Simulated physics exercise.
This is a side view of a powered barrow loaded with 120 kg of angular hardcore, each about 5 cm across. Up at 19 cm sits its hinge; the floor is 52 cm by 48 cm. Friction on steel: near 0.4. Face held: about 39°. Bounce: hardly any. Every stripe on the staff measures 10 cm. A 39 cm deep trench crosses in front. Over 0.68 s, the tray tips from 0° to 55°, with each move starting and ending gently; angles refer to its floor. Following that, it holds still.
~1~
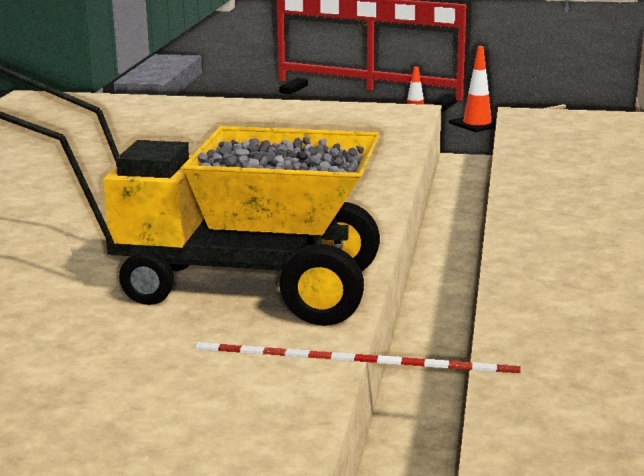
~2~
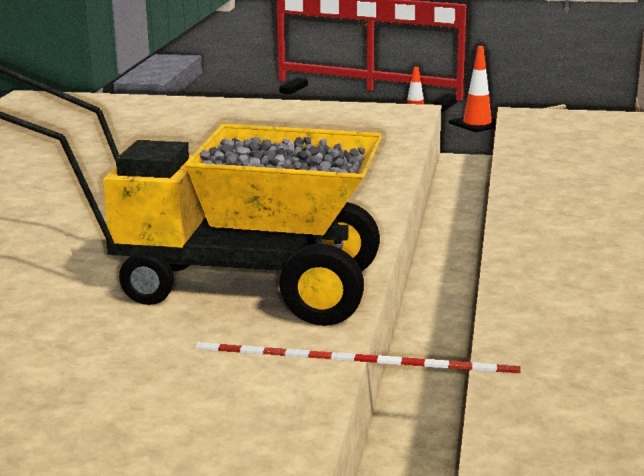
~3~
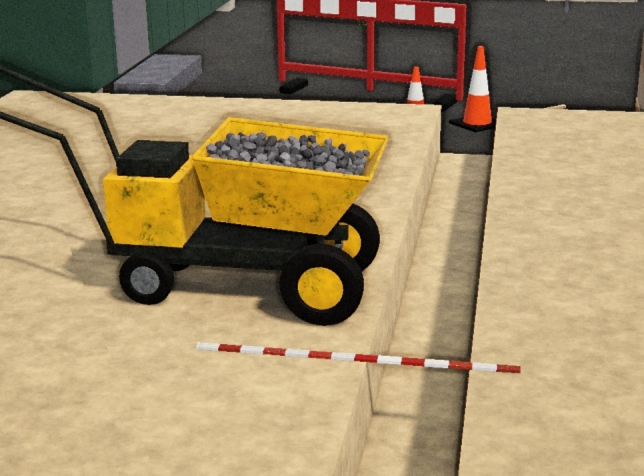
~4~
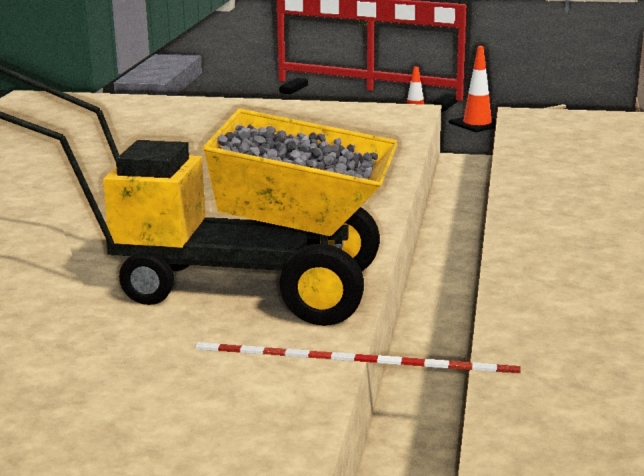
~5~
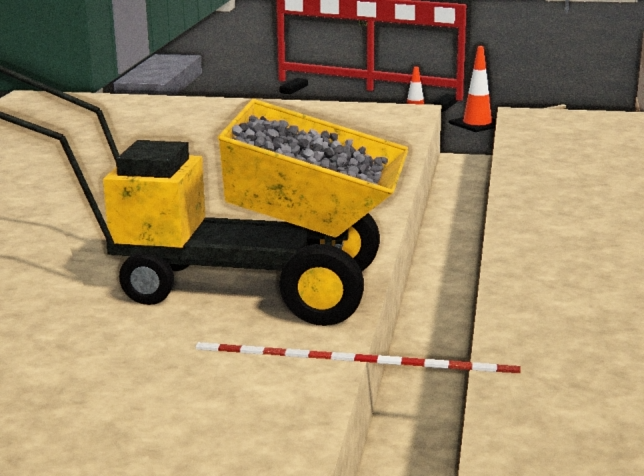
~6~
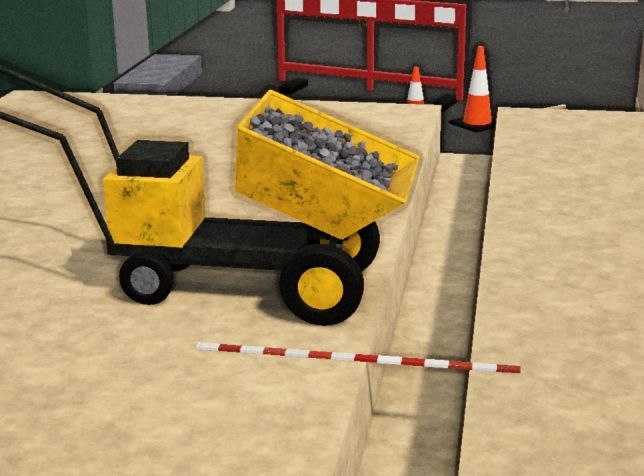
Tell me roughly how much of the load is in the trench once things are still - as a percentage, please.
I would put it at 8 %.
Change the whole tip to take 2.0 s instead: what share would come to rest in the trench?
With that change, it comes to around 5 per cent.
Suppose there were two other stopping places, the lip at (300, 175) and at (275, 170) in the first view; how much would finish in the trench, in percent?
That gives roughly 25 per cent and roughly 25 per cent.
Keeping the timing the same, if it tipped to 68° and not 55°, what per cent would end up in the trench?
Then roughly 20 percent.
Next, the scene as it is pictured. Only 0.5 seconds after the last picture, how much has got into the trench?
About 5 per cent by then.
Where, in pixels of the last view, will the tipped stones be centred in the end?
Resting centre: About (507, 304).
Then, 0.2 s after the last picture the floor is at 46°, 100 % in the tray; the foremost stones are at (418, 218).
Then, 0.5 s after the last picture the floor is at 55°, 97 % in the tray, 3 % in the trench; the foremost stones are at (478, 257).
Then, 0.8 s after the last picture the floor is at 55°, 78 % in the tray, 4 % in the trench, 18 % past the trench; the foremost stones are at (586, 306).
Then, 2.8 s after the last picture the floor is at 55°, 73 % in the tray, 8 % in the trench, 19 % past the trench; the foremost stones are past the picture's edge.
